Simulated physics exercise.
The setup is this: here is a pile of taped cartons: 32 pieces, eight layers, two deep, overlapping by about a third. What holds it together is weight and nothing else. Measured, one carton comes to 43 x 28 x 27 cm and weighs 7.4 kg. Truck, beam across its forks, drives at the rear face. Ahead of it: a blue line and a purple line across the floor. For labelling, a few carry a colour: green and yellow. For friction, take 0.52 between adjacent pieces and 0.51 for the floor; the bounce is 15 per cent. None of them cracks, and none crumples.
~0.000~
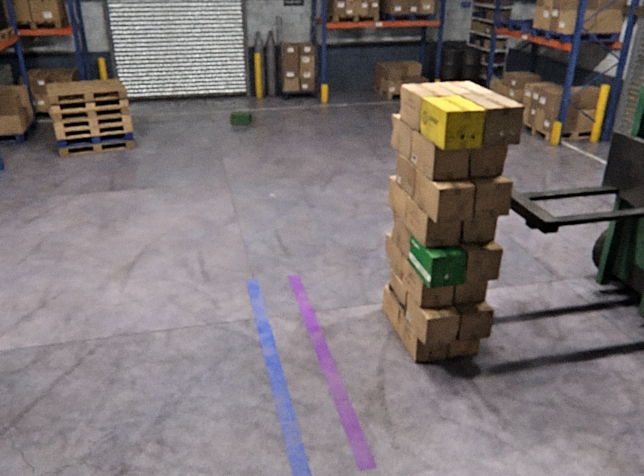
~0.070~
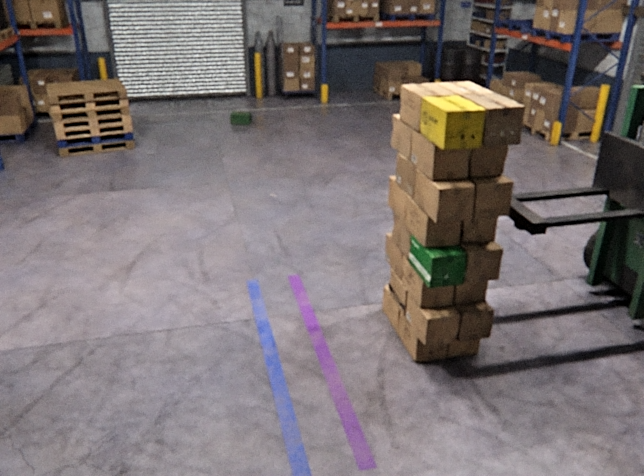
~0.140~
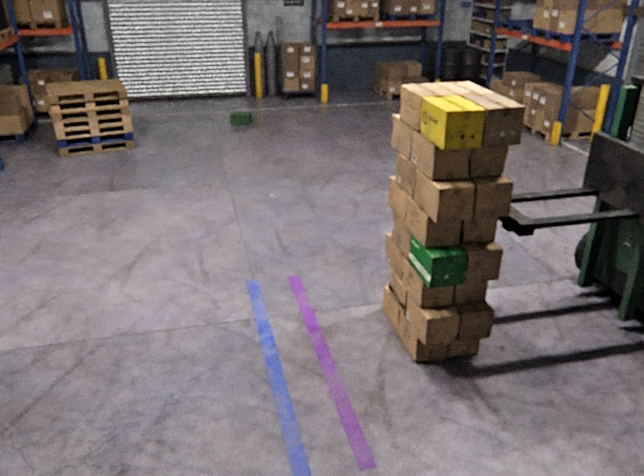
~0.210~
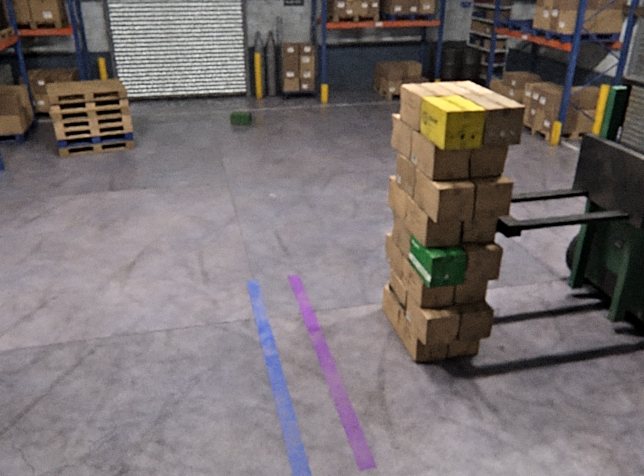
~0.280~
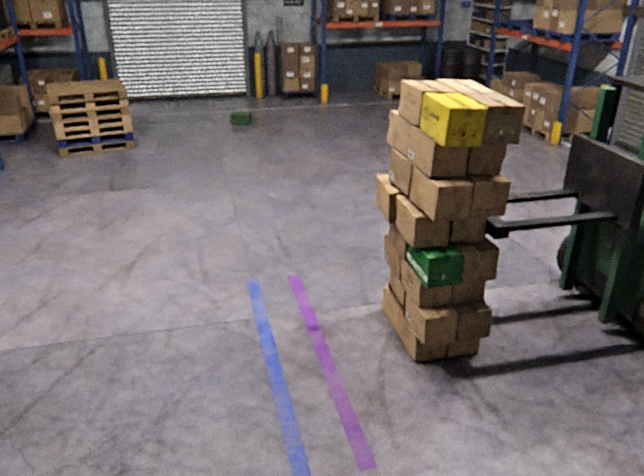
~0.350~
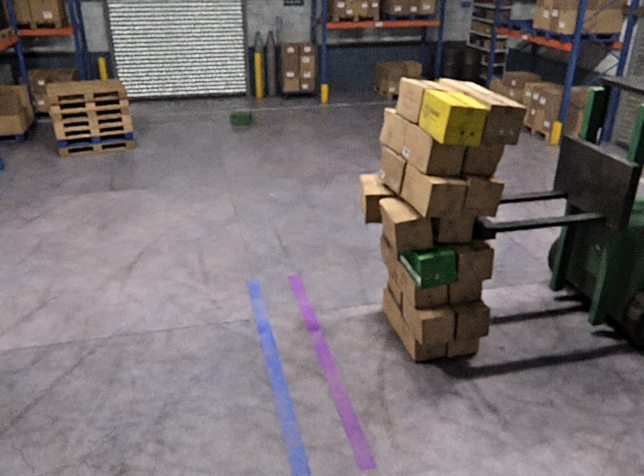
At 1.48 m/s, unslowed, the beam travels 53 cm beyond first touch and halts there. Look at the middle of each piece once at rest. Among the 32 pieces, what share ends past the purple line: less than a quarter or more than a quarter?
Over a quarter of them.
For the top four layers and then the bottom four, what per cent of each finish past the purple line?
For the top it's 60 in a hundred, for the bottom 20 in a hundred.
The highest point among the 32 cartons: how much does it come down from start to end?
I'd say it's about 60 cm lower than before.
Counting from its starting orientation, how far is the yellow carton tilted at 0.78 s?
Roughly 60°.
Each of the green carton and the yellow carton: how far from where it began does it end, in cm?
About: Green 200, yellow 220.
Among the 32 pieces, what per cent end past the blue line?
It works out to about 25 per cent.
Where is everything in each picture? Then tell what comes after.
In the first frame (each place is the centre of the face we see best), beam (551, 228) 33 cm from the stack; purple line, near end, (334, 381); blue line, near end, (280, 389); yellow carton (465, 130); green carton (448, 272); all in place.
Beam (539, 229) 22 cm from the stack; yellow carton (465, 130), in the second frame.
Beam (526, 230) 12 cm from the stack; yellow carton (465, 130), in the third frame.
Beam (514, 231) 15 mm from the stack; yellow carton (465, 130), in the fourth frame.
Beam (501, 233) 9 cm in; yellow carton (466, 128) tilted 3°; green carton (445, 272) moved 23 mm; steepest lean 4°, the carton at (398, 133); 21 have shifted, in the fifth frame.
Beam (488, 234) 19 cm in; purple line, near end, (334, 381); blue line, near end, (280, 389); yellow carton (465, 126) tilted 8°; green carton (438, 272) tilted 5°; steepest lean 9°, the carton at (467, 86); 30 have shifted, in the sixth frame.
By 0.50 s, none of the 32 cartons past the purple line, 30 disturbed; yellow carton tilted 19°; green carton tilted 19°.
By 0.78 s, 2 of the 32 cartons past the purple line; yellow carton tilted 64°, 30 cm lower; green carton tilted 53°, 29 cm lower.
By 1.14 s, 10 of the 32 cartons past the purple line; green carton on its side; yellow carton tilted 23°, 49 cm lower.
By 1.74 s, 13 of the 32 cartons past the purple line; green carton upside down; yellow carton on its side.
When it is over (3.3 s), 14 of the 32 cartons past the purple line; green carton upside down; yellow carton 1.88 m lower. That is 44 per cent. In pixels of the last frame, middles, green carton near (200, 384), yellow carton near (348, 416).
